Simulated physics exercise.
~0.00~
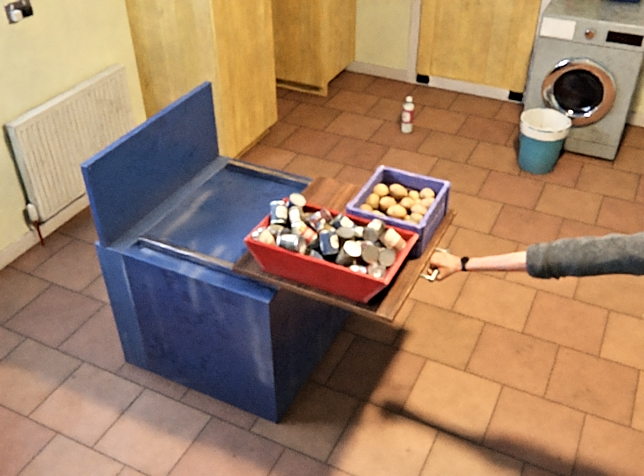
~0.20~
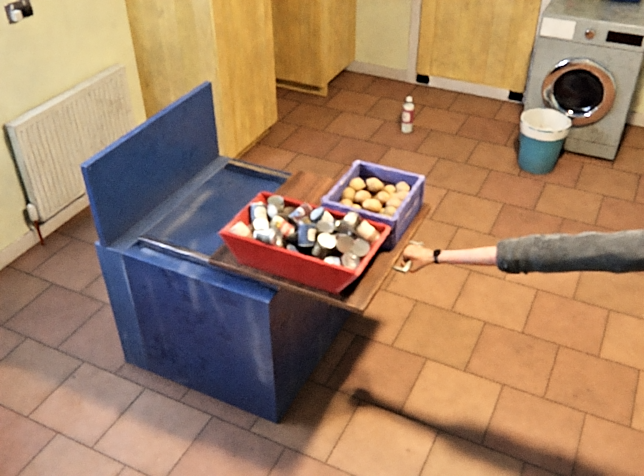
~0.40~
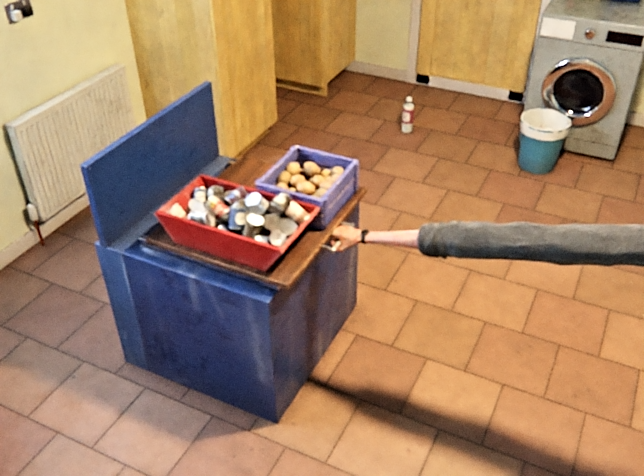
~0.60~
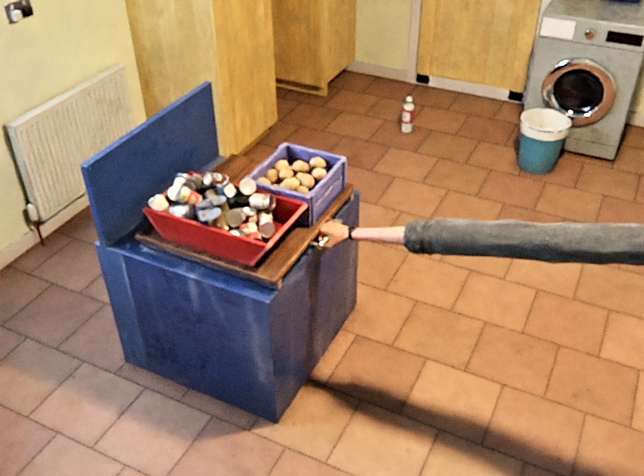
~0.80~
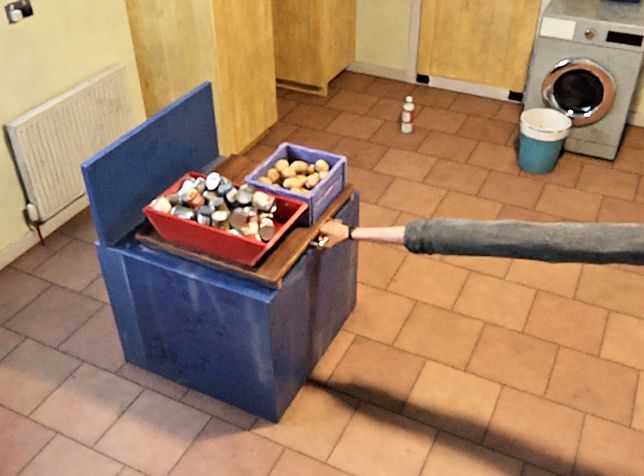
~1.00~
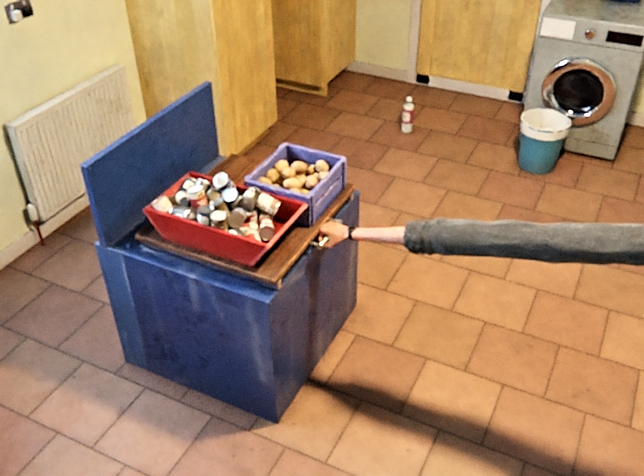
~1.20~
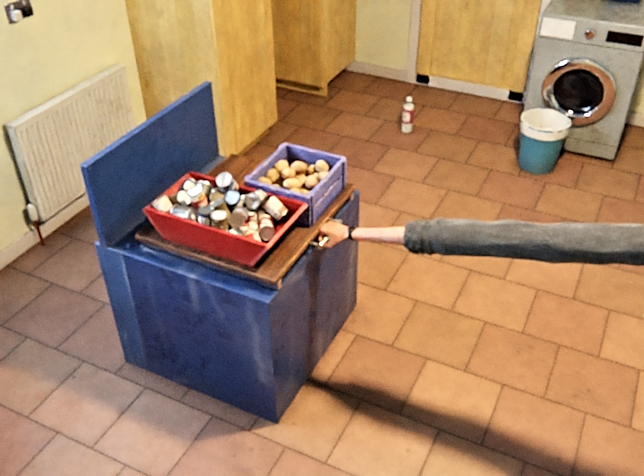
Arm pushing a wooden shelf with a red basket of small tins and a blue basket of potatoes left until it stops, nothing spilling.
